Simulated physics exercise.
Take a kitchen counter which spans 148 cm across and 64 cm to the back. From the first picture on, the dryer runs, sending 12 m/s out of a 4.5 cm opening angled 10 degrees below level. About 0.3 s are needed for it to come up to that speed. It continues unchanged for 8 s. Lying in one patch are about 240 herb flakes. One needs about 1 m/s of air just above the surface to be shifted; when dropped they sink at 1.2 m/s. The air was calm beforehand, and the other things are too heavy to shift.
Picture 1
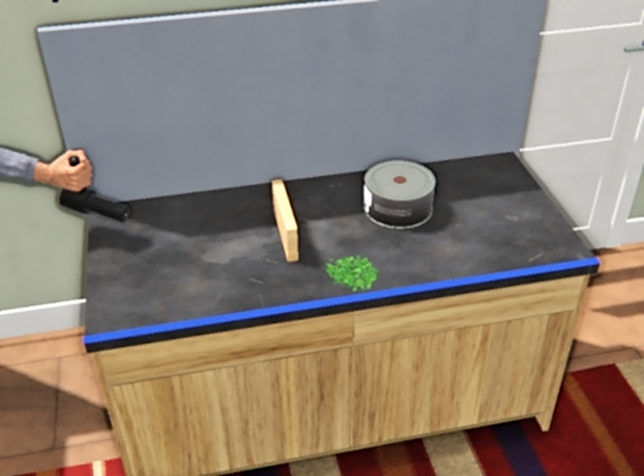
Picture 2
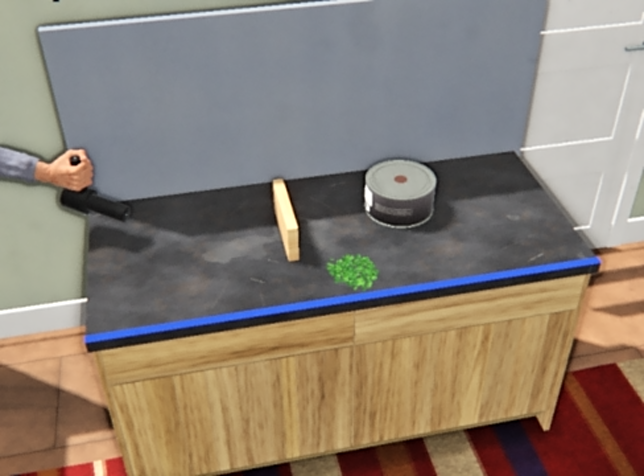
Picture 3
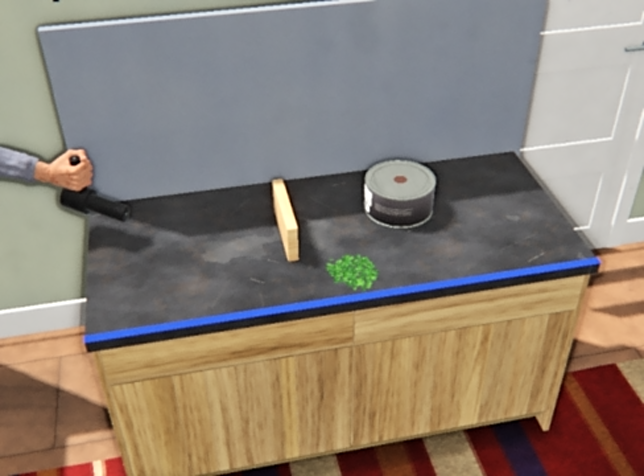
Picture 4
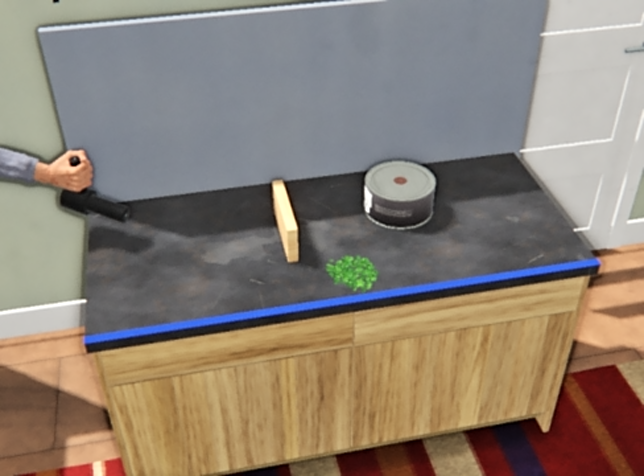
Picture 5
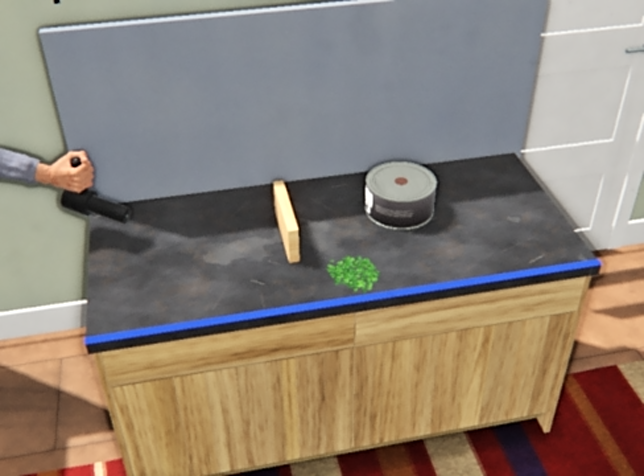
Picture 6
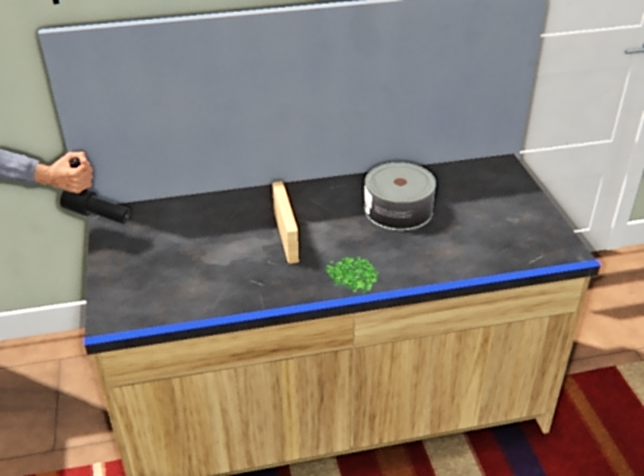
Green herb flakes lying still on a dark counter near an upright board and large tin, a hand holding a black dryer at left.
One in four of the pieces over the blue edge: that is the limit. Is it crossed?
Beyond one in four.
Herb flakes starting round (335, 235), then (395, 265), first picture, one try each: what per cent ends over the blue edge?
About 0 and 2 in a hundred, in that order.
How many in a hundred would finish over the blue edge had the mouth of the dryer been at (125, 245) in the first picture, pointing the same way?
I'd put it at around 40 per cent.
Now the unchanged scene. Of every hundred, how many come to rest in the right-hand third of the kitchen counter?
Roughly 0 in a hundred.
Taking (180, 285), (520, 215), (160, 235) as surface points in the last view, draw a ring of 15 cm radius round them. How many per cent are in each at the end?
I would say some 0 %, 0 % and 0 % respectively.
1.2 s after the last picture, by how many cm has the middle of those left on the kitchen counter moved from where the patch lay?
I'd guess near 5 cm.
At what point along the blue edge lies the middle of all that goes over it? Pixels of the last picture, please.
Near (390, 298).
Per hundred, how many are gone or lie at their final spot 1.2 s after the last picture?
40 per cent.
Then, 1.2 s after the last picture the count stands so, 30 % are over the blue edge; the middle of those still in play is near (363, 272).
Then, 2.2 s after the last picture the count stands so, 45 % are over the blue edge; the middle of those still in play is near (363, 272).
Then, 4.1 s after the last picture the count stands so, 63 % are over the blue edge; the middle of those still in play is near (361, 266).
Then, 7.7 s after the last picture, at the end, 68 % are over the blue edge; the middle of those still in play is near (361, 266).
